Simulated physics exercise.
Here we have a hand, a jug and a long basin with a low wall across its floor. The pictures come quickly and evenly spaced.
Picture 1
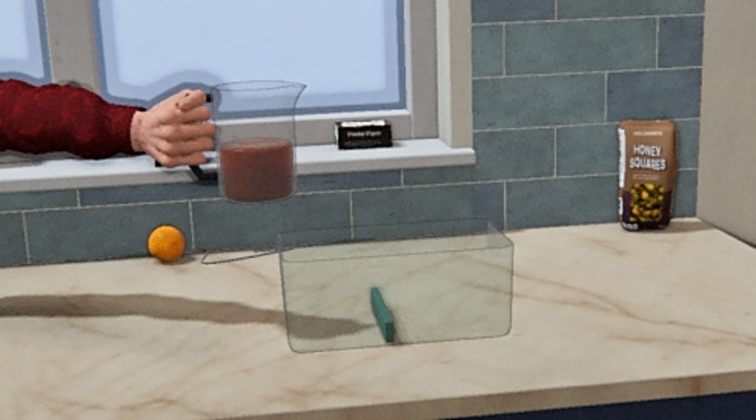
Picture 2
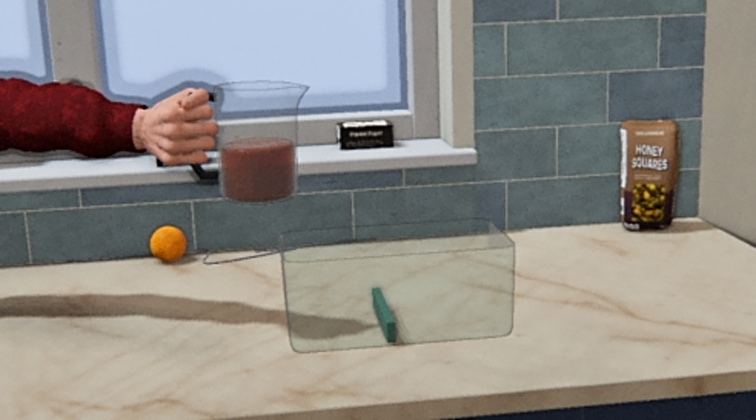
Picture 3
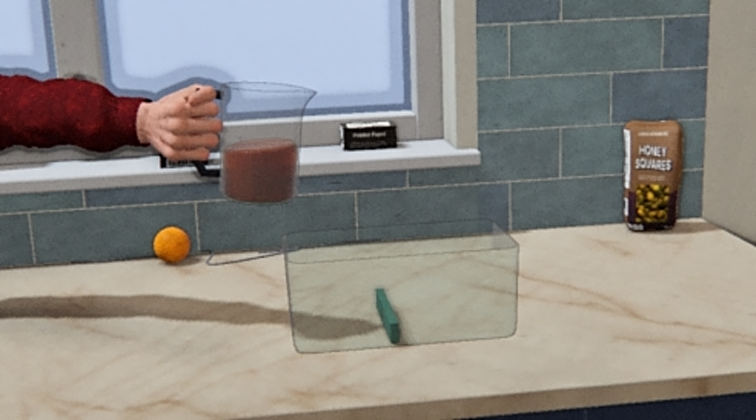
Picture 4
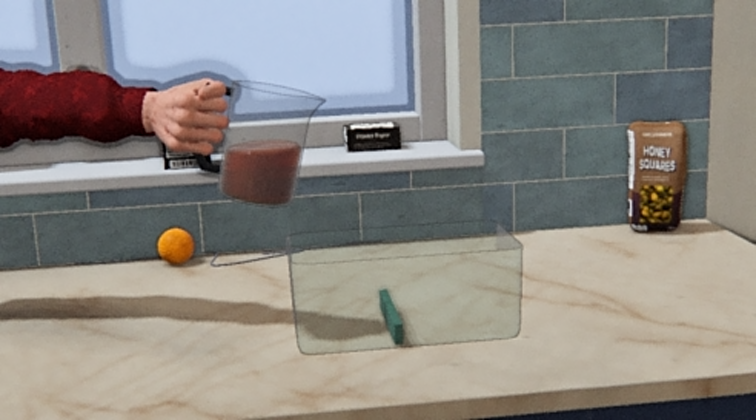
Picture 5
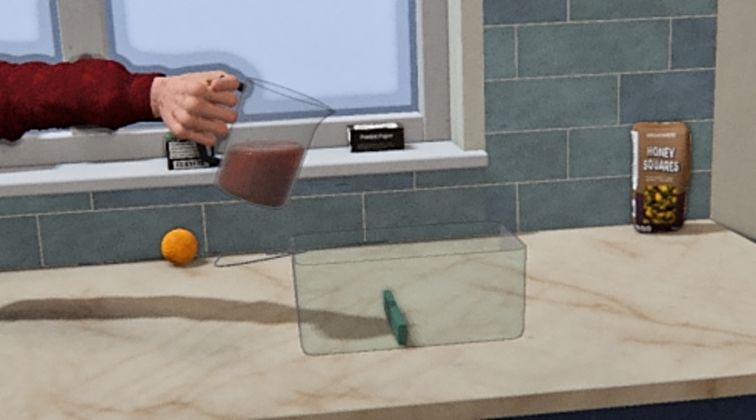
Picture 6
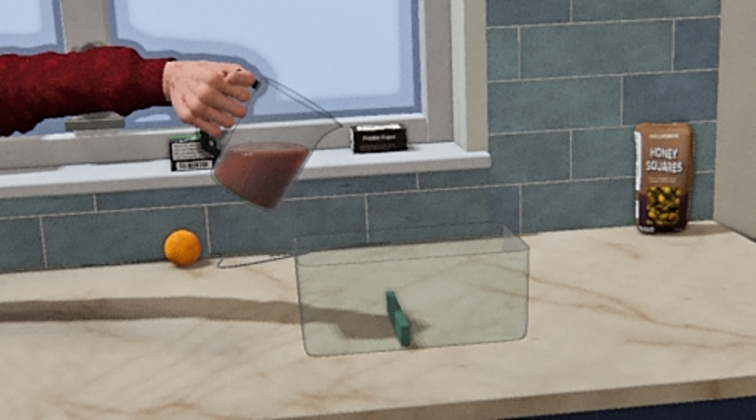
In the video, a hand in a red sleeve holds a clear jug of reddish-brown liquid above a long transparent basin with a low green wall across its floor, then steadily tilts the jug to the right.
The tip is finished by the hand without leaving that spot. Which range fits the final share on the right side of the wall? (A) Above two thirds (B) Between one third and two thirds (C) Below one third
Below one third.
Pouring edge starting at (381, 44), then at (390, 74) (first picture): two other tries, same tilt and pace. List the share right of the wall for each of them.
Near 80 in a hundred first, near 80 in a hundred second.
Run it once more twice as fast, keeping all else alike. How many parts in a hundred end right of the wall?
It comes to about 20 per cent.
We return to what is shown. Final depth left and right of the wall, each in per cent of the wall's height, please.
Some 70 per cent left and 10 right.
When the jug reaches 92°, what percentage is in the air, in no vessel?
It's about 15 per cent.
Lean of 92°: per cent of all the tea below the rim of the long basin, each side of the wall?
On the left 0 per cent, on the right 0 per cent.
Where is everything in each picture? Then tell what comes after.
In the first frame, it leans 0°; its right rim is at (307, 84); the tea meets the walls at (218, 146) and (293, 141); the long basin's rim runs from (280, 248) to (501, 233); the wall's top is at (381, 305).
In the second frame, it leans 1°; its right rim is at (310, 86); the tea meets the walls at (220, 146) and (295, 141).
In the third frame, it leans 6°; its right rim is at (317, 91); the tea meets the walls at (223, 149) and (298, 142).
In the fourth frame, it leans 13°; its right rim is at (327, 99); the tea meets the walls at (226, 149) and (301, 144).
In the fifth frame, it leans 22°; its right rim is at (336, 111); the tea meets the walls at (225, 149) and (305, 145).
In the sixth frame, it leans 33°; its right rim is at (344, 125); the tea meets the walls at (219, 158) and (311, 147).
A moment on, the jug is tipped on its side and 84 per cent is still to pour, 2 is left of the wall and 0 right of it.
Next, the jug is tipped right over and 18 per cent is still to pour, 63 is left of the wall and 6 right of it.
Then the jug is tipped right over and 0 per cent is still to pour, 82 is left of the wall and 12 right of it.
Later the jug is tipped right over and 0 per cent is still to pour, 79 is left of the wall and 16 right of it.
In the end 79 per cent lies left of the wall, 16 right of it and 5 outside.
